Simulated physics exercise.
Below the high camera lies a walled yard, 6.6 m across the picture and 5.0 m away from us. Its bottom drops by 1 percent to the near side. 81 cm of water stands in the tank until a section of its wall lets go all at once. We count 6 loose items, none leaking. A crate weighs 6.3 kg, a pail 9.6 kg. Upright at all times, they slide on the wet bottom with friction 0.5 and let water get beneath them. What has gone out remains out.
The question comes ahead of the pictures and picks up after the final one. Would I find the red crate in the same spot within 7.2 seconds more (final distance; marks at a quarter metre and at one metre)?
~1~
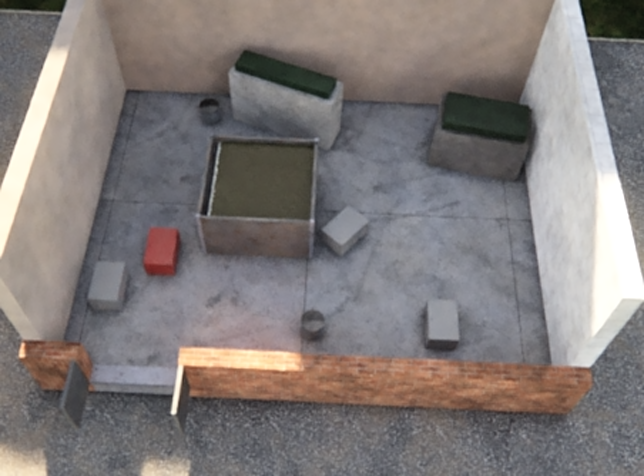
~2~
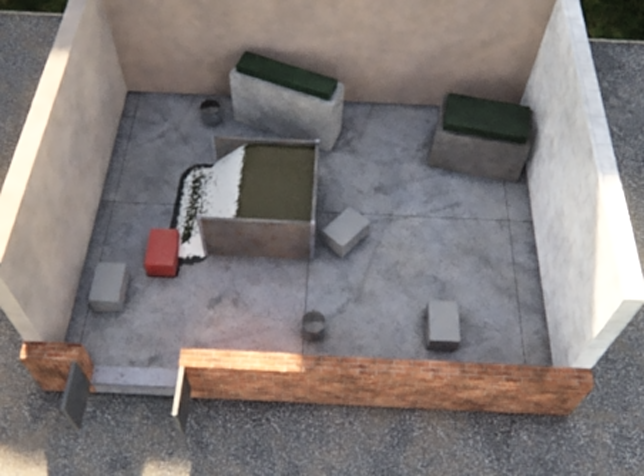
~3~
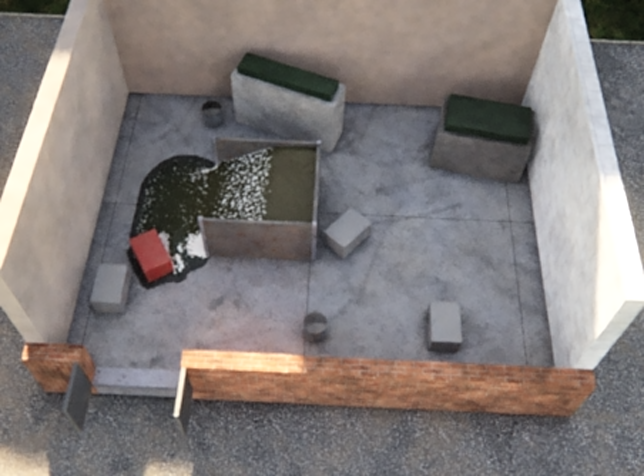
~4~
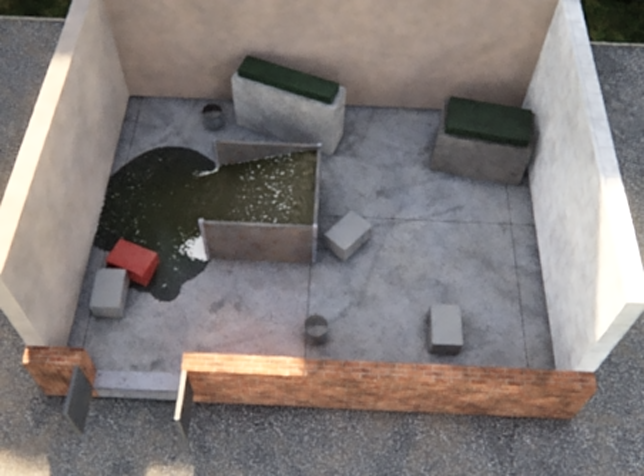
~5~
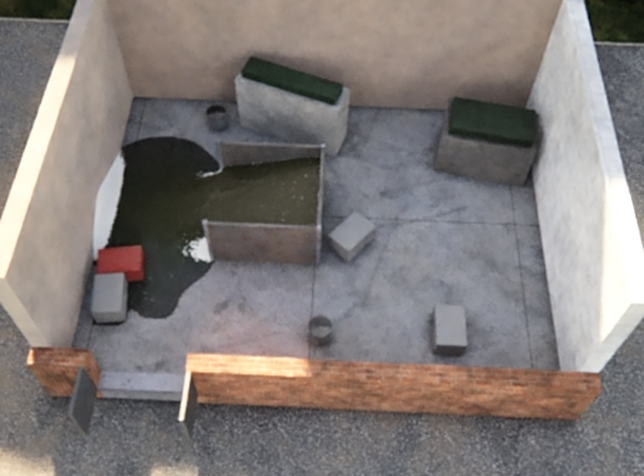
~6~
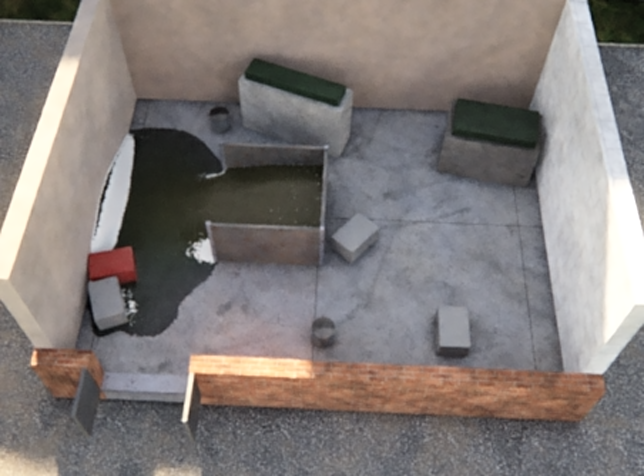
Prediction - the red crate is displaced a great deal.
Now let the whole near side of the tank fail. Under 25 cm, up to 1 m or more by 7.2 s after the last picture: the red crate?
Afterwards the red crate glides a modest way.
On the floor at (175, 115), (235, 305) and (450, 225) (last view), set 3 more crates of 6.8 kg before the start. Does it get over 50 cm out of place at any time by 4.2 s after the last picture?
One by one: Beyond the mark, below the mark, below the mark.
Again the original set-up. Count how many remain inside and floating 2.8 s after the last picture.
Tally: 1 of them.
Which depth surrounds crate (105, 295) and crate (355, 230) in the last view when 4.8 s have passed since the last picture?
Around 2 cm and 1 cm.
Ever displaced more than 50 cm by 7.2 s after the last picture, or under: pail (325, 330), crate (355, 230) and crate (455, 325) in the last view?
Well, going one by one, it's not that far, not that far and too far.
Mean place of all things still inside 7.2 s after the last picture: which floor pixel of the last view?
Roughly at (388, 280).
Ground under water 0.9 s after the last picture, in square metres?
About 9.5 m2.
Then, 0.9 s after the last picture the red crate is near (111, 302), 1.1 m from its start, afloat; 0 of 6 are out; 2 afloat.
Then, 2.8 s after the last picture the red crate is near (327, 344), 2.6 m from its start, afloat; 0 of 6 are out; 1 afloat.
Then, 4.8 s after the last picture the red crate is near (461, 348), 4.2 m from its start, afloat; 0 of 6 are out; 1 afloat.
Then, 7.2 s after the last picture the red crate is near (553, 345), 5.4 m from its start, afloat; 0 of 6 are out; 2 afloat.
